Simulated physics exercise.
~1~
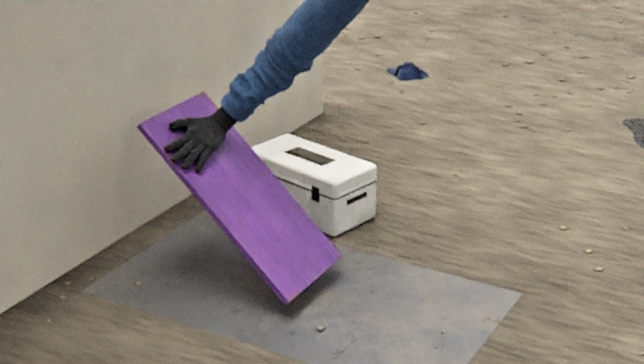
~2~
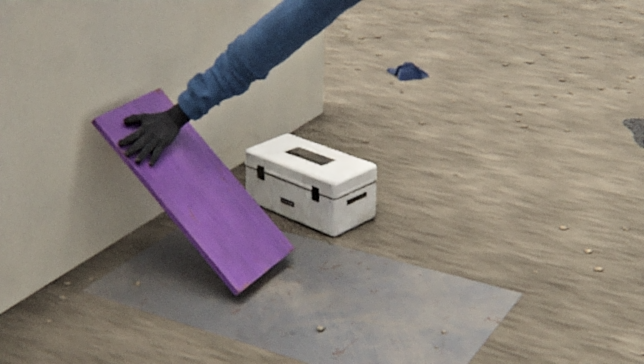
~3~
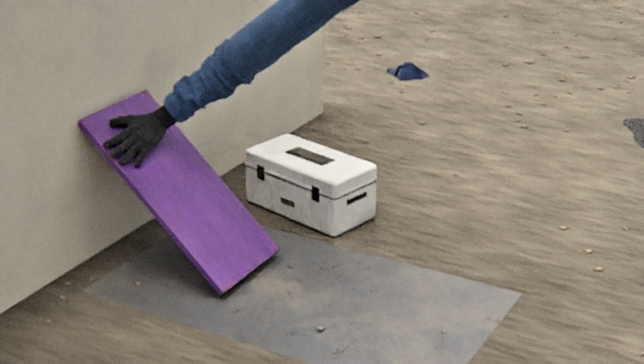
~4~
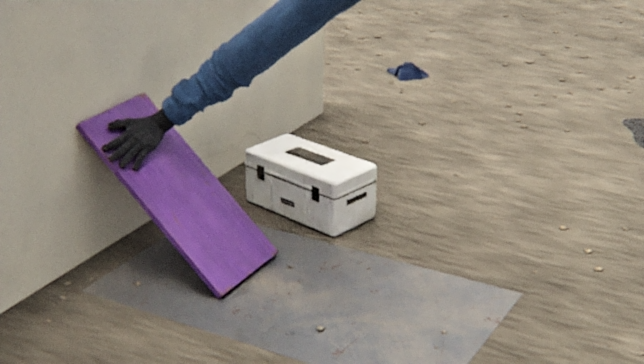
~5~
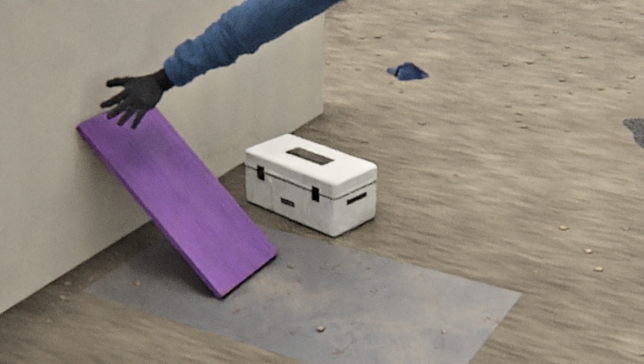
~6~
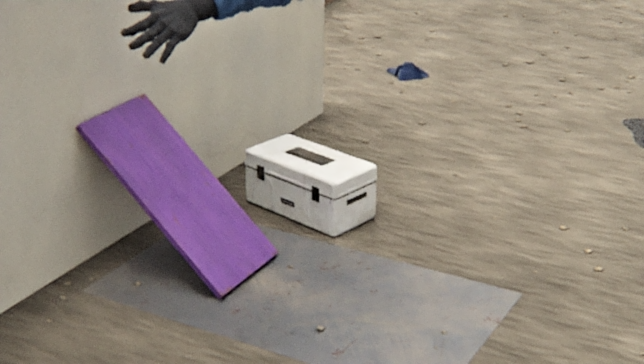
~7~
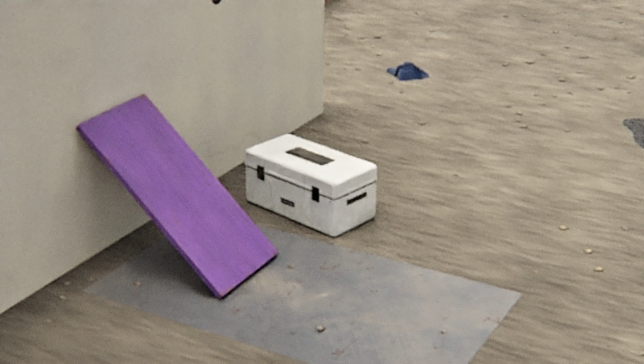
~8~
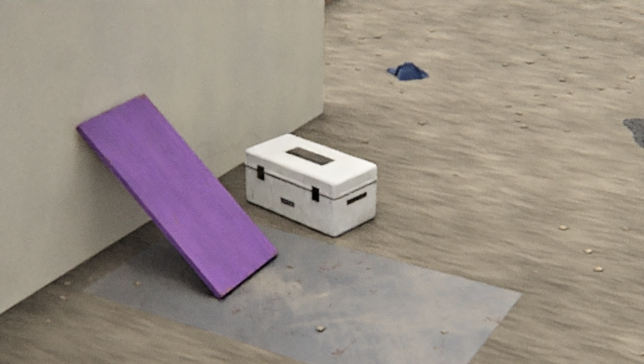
To begin with, a black-gloved hand in a blue sleeve holds a tilted purple board above a grey patch of floor, partly hiding a white toolbox beside a pale wall. The hand moves the board left until its upper end rests against the wall and its lower end stands on the grey patch. For a moment the palm stays on the board. Then the hand lifts off, draws back upward and leaves the view. The board remains leaning on the wall without slipping, and the toolbox sits still to its right.
